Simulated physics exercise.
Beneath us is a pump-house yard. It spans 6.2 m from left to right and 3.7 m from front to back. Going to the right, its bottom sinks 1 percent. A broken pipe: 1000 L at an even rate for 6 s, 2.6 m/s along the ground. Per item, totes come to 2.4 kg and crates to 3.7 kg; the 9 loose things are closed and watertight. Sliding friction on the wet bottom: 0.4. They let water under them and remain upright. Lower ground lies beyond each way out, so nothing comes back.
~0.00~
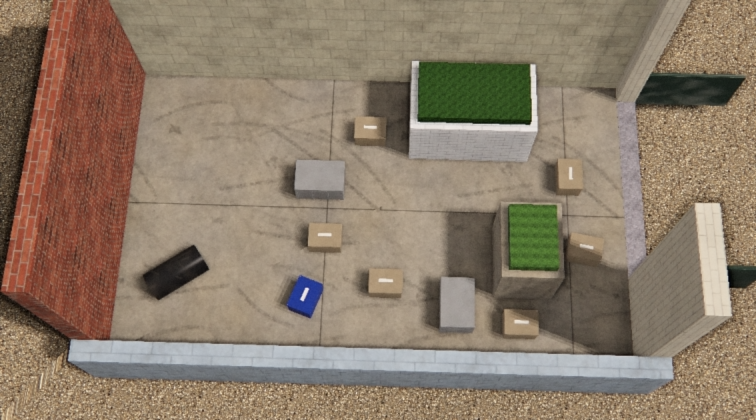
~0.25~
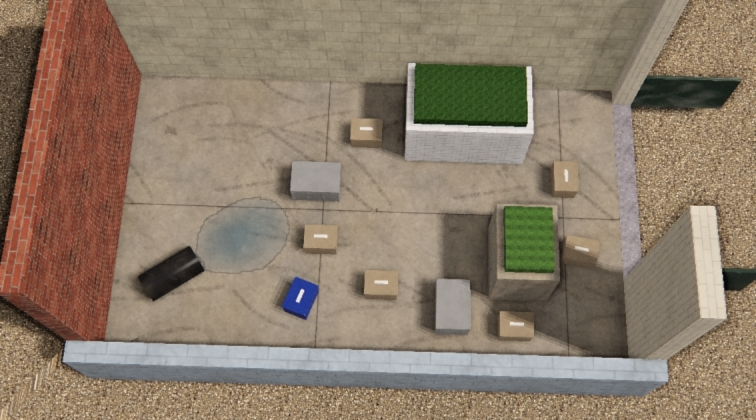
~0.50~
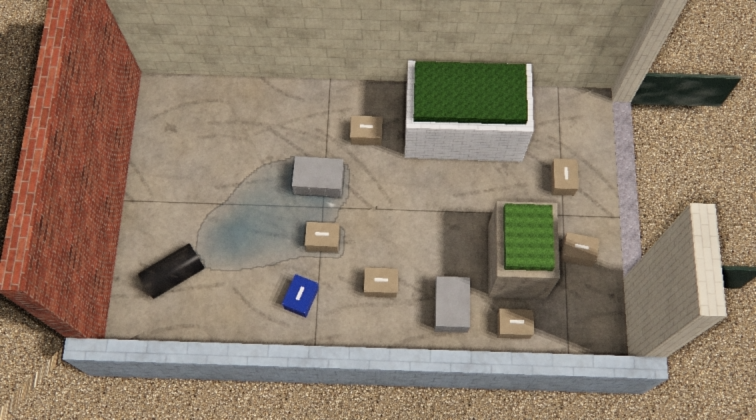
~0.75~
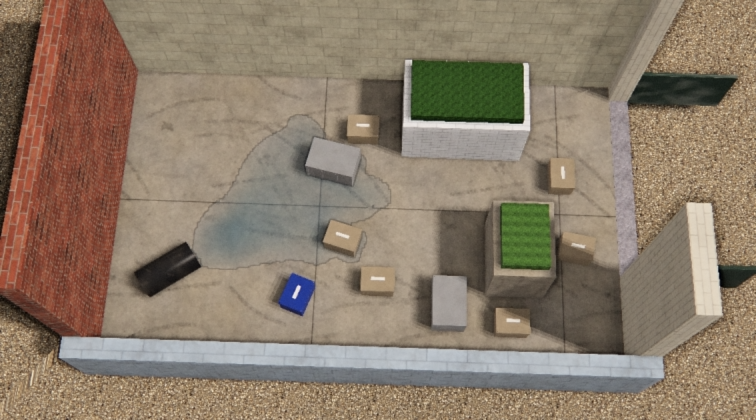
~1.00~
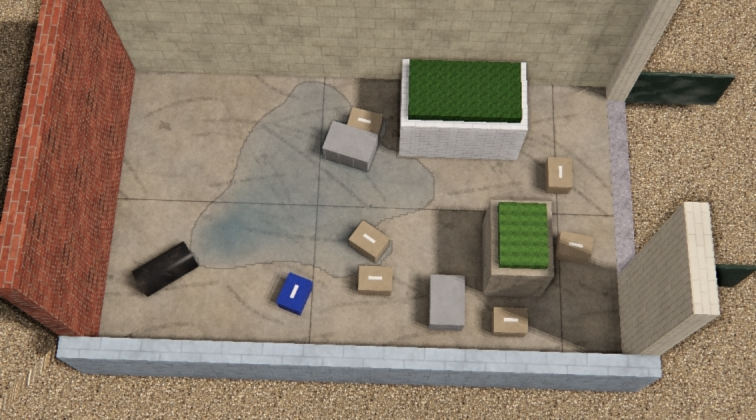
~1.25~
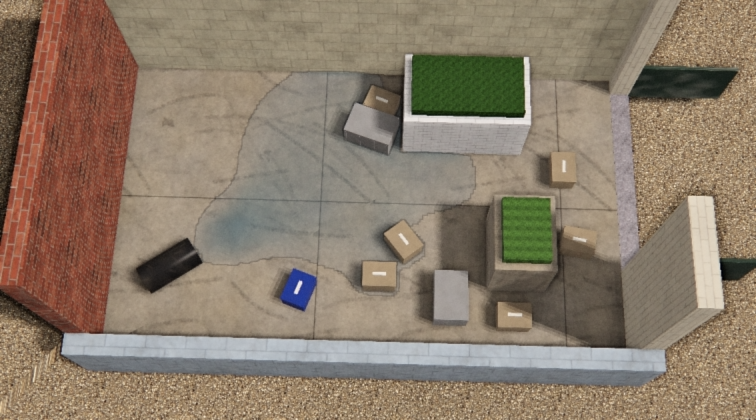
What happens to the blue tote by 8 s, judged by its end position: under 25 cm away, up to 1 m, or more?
Final spot: Almost the start.
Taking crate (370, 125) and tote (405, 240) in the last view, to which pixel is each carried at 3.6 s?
Somewhere around (363, 89) and (474, 265).
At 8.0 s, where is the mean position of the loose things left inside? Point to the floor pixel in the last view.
At about (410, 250).
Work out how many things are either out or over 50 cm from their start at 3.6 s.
Result: 4.
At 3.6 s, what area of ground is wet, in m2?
At that time the wet patch spans about 12 m2.
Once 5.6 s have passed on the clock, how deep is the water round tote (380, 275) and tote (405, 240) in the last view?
First about 1 cm, second about 3 cm.
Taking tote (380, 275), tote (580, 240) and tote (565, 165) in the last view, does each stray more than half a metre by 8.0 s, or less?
Result by item: Within it; within it; beyond it.
After 1.8 s the blue tote is near (298, 288), 0.0 m from its start, aground; 0 of 9 are out; 2 afloat.
After 3.6 s the blue tote is near (298, 288), 0.0 m from its start, aground; 1 of 9 are out; 3 afloat.
After 5.6 s the blue tote is near (298, 288), 0.0 m from its start, aground; 1 of 9 are out; 2 afloat.
After 8.0 s the blue tote is near (298, 288), 0.0 m from its start, aground; 1 of 9 are out; 4 afloat.
